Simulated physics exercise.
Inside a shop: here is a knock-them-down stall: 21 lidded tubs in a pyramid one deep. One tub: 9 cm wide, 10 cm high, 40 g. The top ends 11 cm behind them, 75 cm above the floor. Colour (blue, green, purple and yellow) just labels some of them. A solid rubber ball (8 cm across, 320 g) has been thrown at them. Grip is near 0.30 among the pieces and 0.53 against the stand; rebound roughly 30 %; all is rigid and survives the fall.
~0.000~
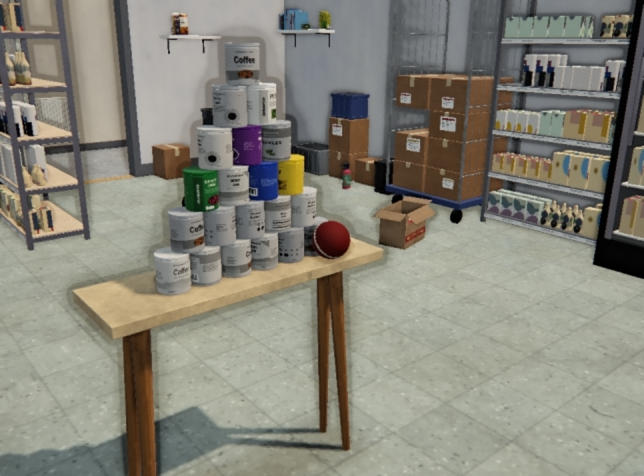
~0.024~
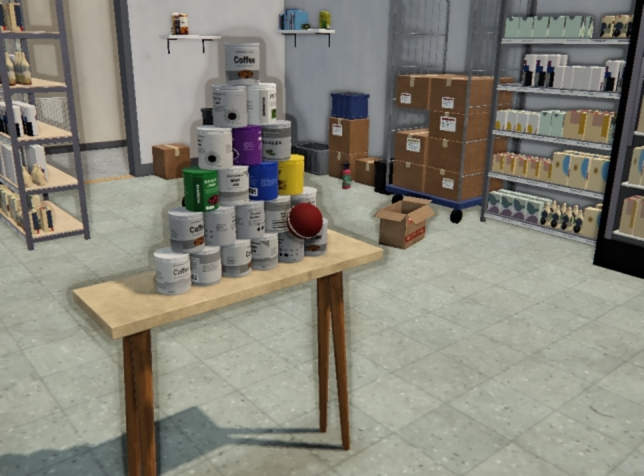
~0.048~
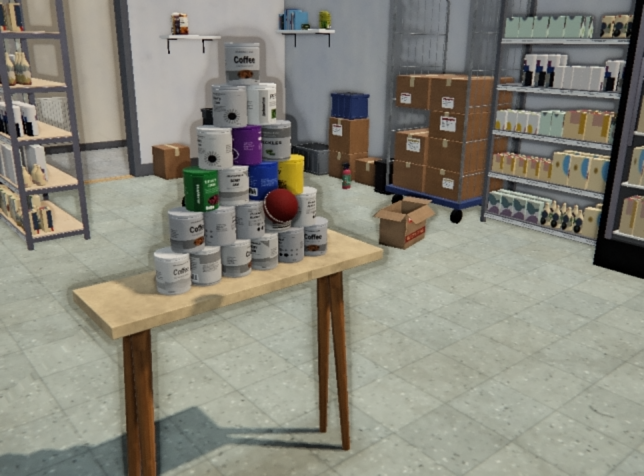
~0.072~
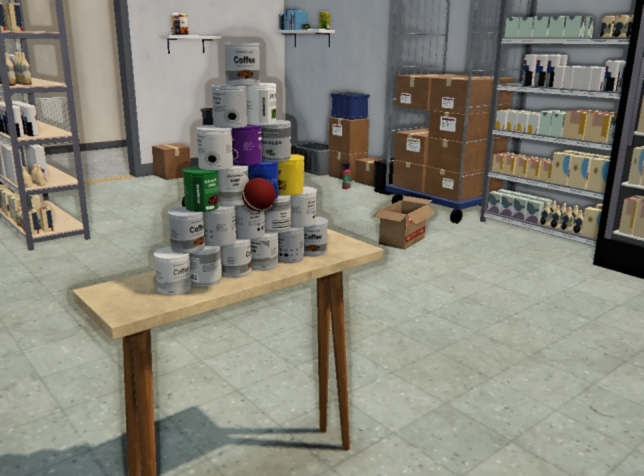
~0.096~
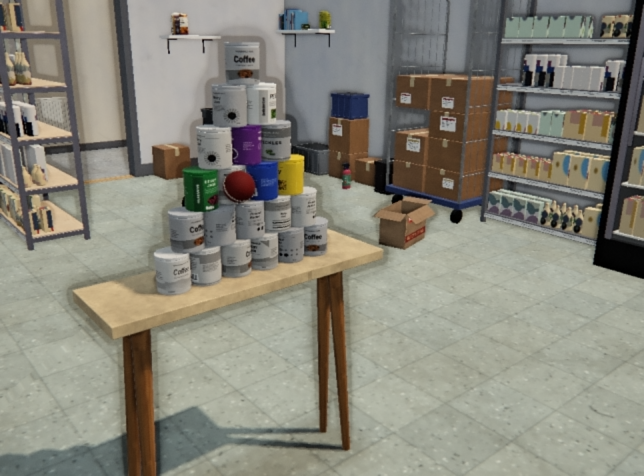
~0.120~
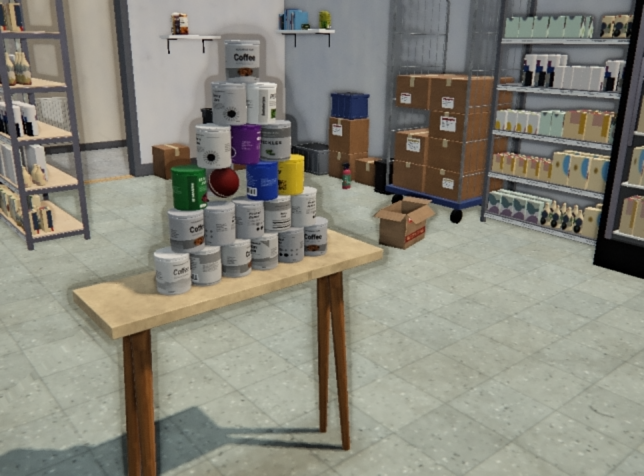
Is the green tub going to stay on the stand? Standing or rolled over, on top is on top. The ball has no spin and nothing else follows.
It drops off.
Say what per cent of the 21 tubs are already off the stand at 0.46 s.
By then 10 per cent.
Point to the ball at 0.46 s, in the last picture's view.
Near (109, 284).
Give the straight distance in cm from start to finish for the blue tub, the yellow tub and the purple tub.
Moved: Blue 0, yellow 0, purple 10.
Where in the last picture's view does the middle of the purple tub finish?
At about (228, 185).
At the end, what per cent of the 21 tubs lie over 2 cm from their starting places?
It is 35 per cent.
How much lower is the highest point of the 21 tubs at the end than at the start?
Some 20 cm lower.
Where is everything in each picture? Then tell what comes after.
In the first picture (we follow the side turned to the camera), ball (331, 240) 36 cm from contact, 3.9 m/s; green tub (211, 191); blue tub (255, 182); yellow tub (296, 177); no piece has moved.
In the second picture, ball (305, 221) 27 cm from contact, 3.9 m/s; green tub (211, 191).
In the third picture, ball (281, 206) 18 cm from contact, 3.8 m/s; green tub (211, 191).
In the fourth picture, ball (259, 195) 9 cm from contact, 3.8 m/s; green tub (211, 191).
In the fifth picture, ball (239, 187) after contact, 3.4 m/s; green tub (211, 191); one has shifted.
In the sixth picture, ball (224, 182) after contact, 3.0 m/s; green tub (203, 189) displaced 31 mm; purple tub (248, 146) tipped 4°; blue tub (254, 182); 3 stirred so far.
Around 0.46 s, ball still moving; 2 of the 21 tubs off the stand; green tub tipped 21°, 51 cm lower; purple tub tipped 12°.
Around 0.86 s, ball still moving; 3 of the 21 tubs off the stand; green tub on its side; purple tub on its side.
Around 1.47 s, ball still moving; 5 of the 21 tubs off the stand; green tub 95 cm lower; purple tub on its side.
Finally (2.0 s), ball rolling away; 5 of the 21 tubs off the stand; green tub 95 cm lower; purple tub on its side; blue tub unmoved. Seen by the last camera, middles, green tub near (40, 439), purple tub near (228, 185).
